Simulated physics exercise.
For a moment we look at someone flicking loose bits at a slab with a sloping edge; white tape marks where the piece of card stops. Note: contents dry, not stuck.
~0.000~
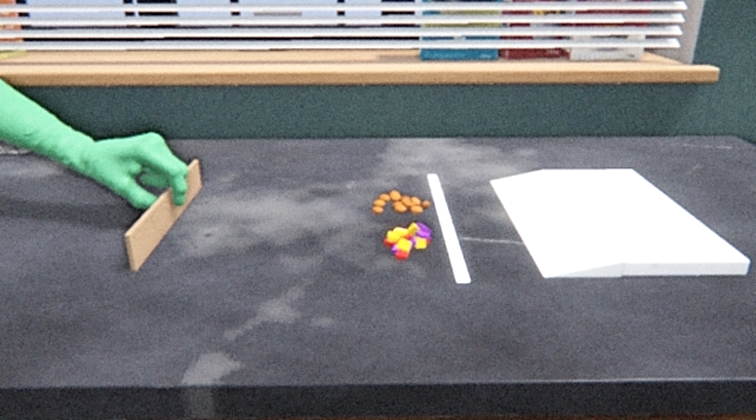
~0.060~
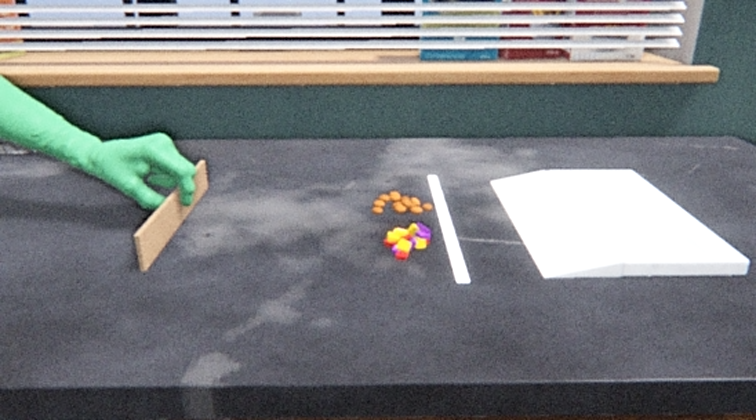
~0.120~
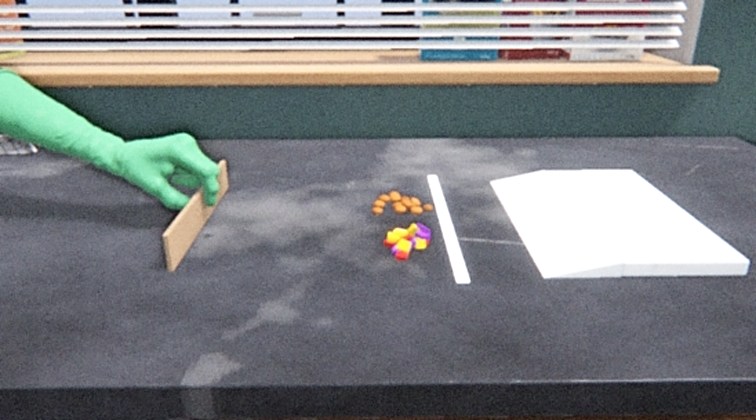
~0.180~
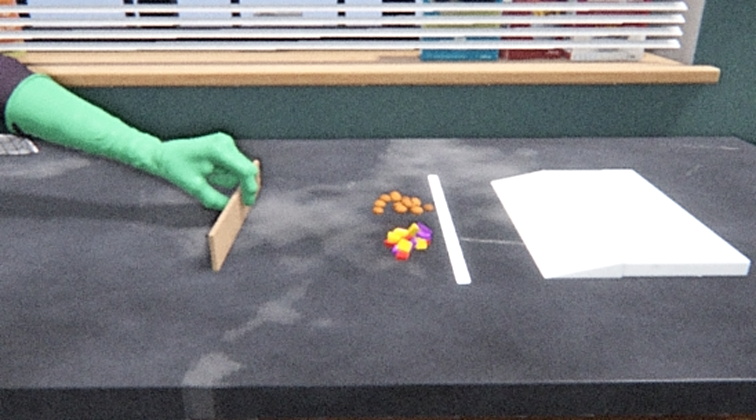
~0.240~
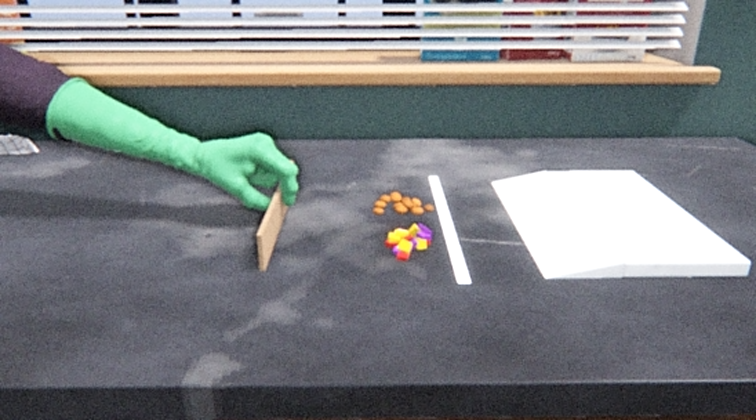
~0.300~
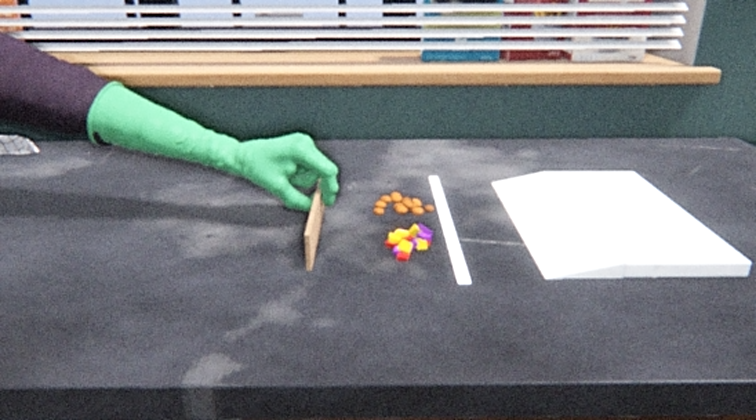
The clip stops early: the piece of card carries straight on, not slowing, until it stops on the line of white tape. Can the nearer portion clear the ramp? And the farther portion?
Outcome: Most likely the nearer portion cannot climb over at all. Most likely the farther portion cannot climb over at all.
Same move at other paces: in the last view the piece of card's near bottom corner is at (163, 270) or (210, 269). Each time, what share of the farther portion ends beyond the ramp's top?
Around 0 % and around 0 %.
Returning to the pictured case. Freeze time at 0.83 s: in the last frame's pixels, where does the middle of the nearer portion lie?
Its centre lies roughly at (531, 239).
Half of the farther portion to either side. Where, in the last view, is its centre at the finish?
Around (509, 204).
After 0.42 s, piece of card still moving, near (400, 191); nearer portion all short of the ramp; farther portion all short of the ramp.
After 0.55 s, piece of card stopped at the white tape; nearer portion all short of the ramp; farther portion all short of the ramp.
After 0.83 s, piece of card stopped at the white tape; nearer portion about half on the ramp, about half short of the ramp; farther portion about half on the ramp, about half short of the ramp.
At rest (1.2 s), piece of card stopped at the white tape; nearer portion none past the top, about half on the ramp, about half short of the ramp; farther portion none past the top, about half on the ramp, about half short of the ramp.
